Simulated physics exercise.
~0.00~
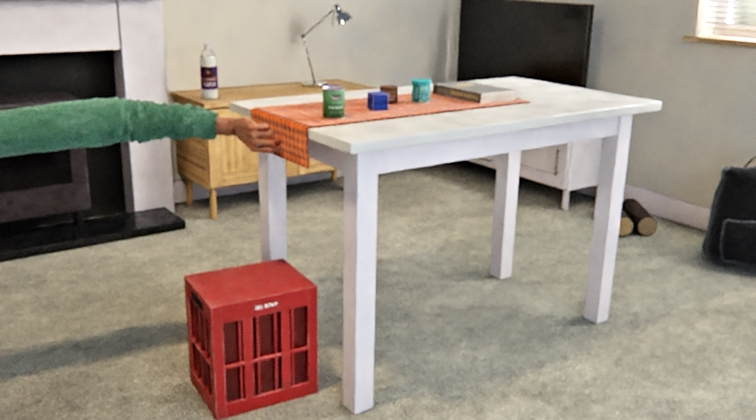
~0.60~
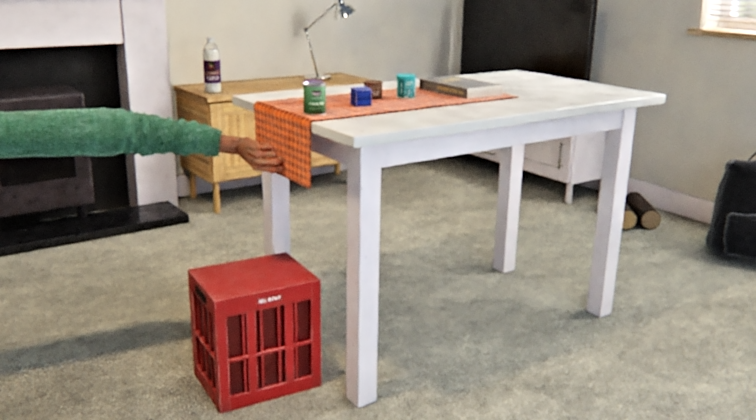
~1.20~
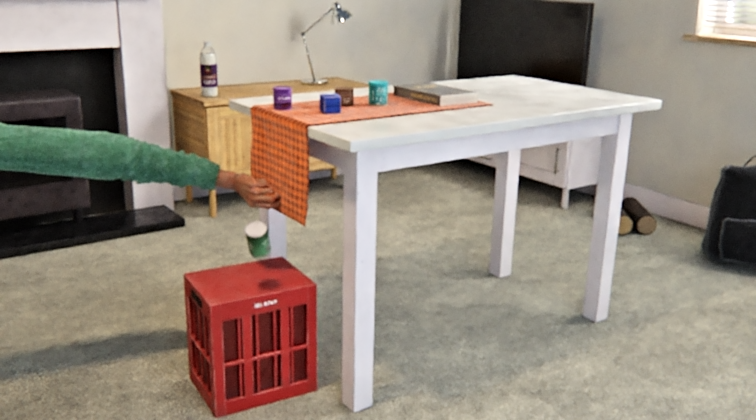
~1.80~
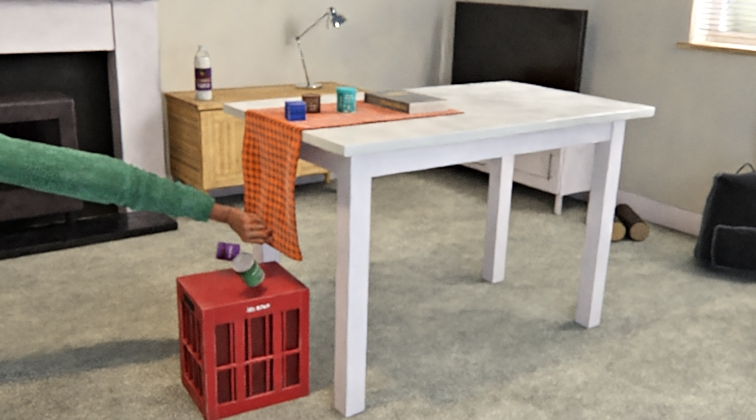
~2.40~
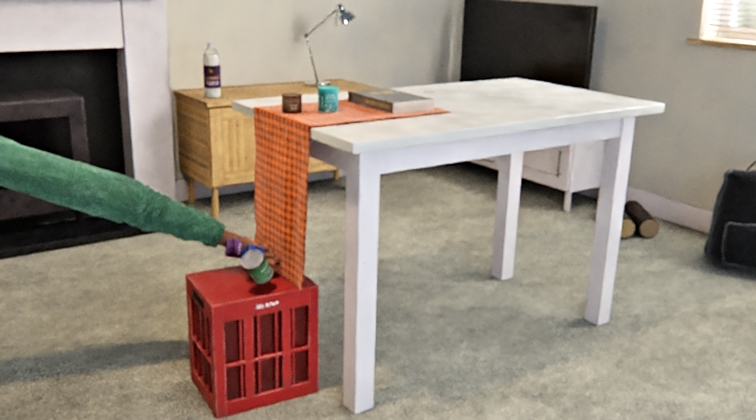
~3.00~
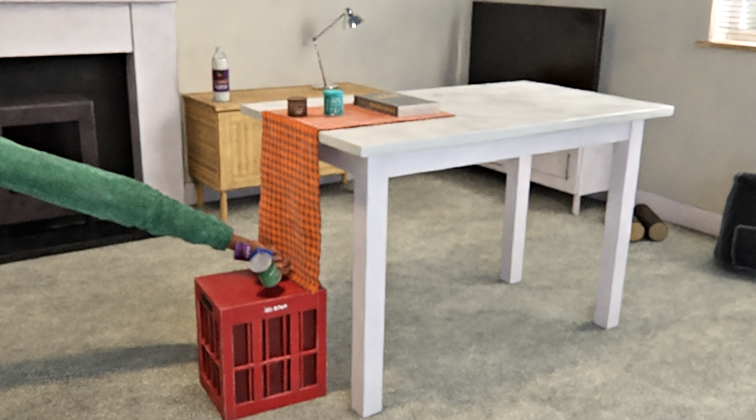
The clip opens on a white table with an orange checked scarf hanging over its near left end, loaded with small pots, a blue cube and a flat book-like item, while a green-sleeved arm reaches in from the left. The hand draws the hanging end slowly downward, and the items slide toward the edge. The green can goes over first, tumbling upside down toward the red crate below. A purple pot follows it, then the blue cube drops too. The hand stops with the hem at the crate, the three fallen things gathered beside it, while the brown and teal pots and the flat item remain on the tabletop.
